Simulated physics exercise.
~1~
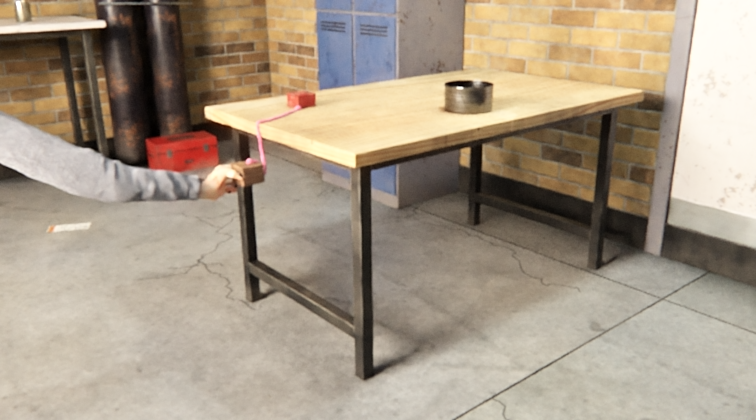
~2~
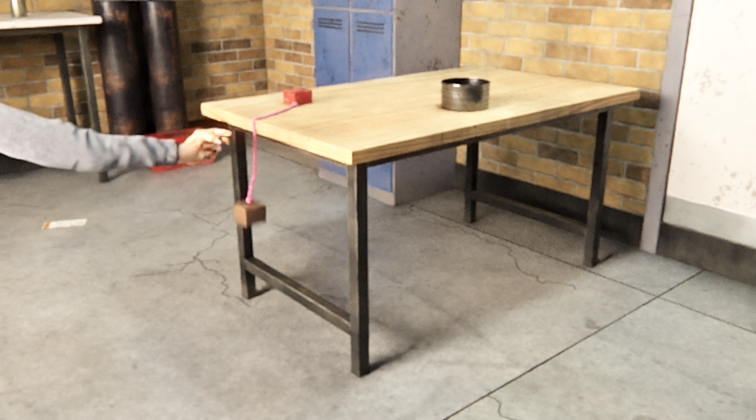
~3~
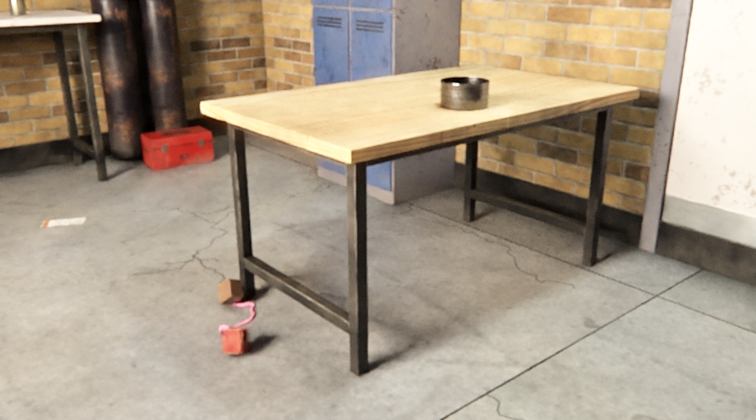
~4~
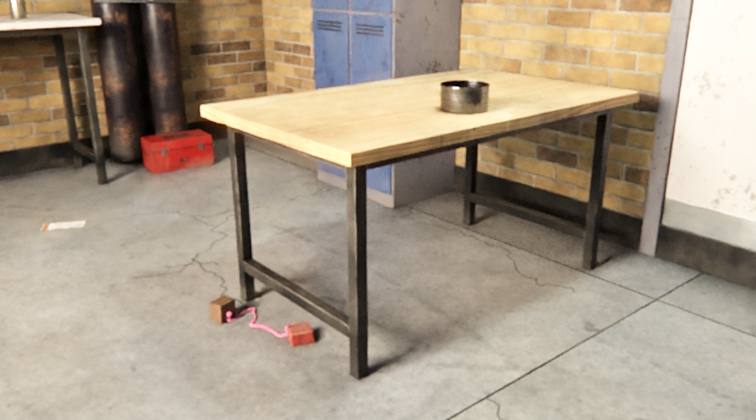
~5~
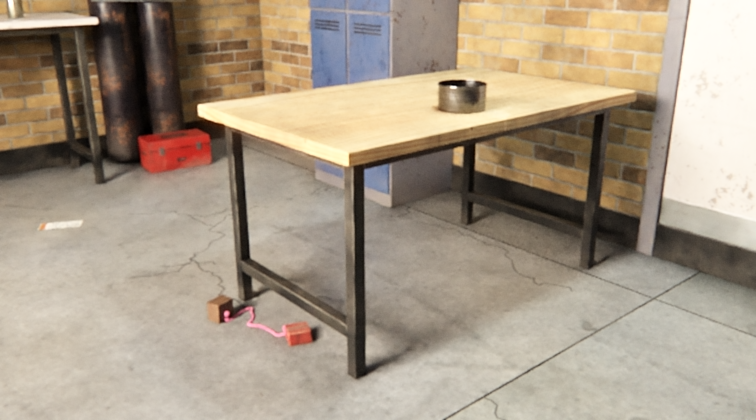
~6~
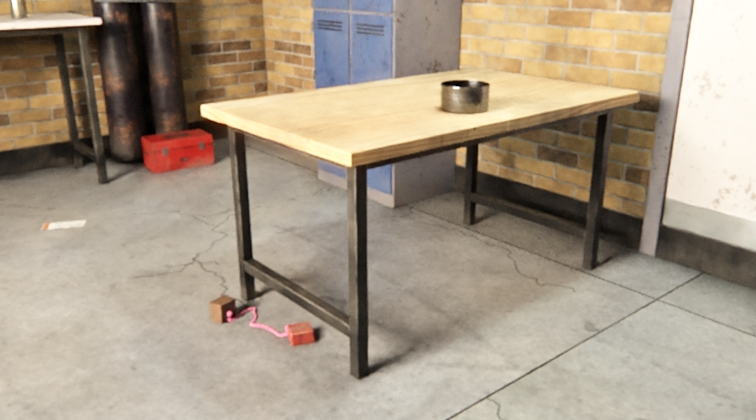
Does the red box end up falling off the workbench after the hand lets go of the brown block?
Yes, the red box goes over the edge of the workbench and ends up on the floor, where the brown block also comes to rest.
We see a hand release a brown block beside a wooden workbench, a pink cord linking it to a red box on top near a pot. The block drops, the box follows over the edge, and both end up resting on the floor while the pot stays put.
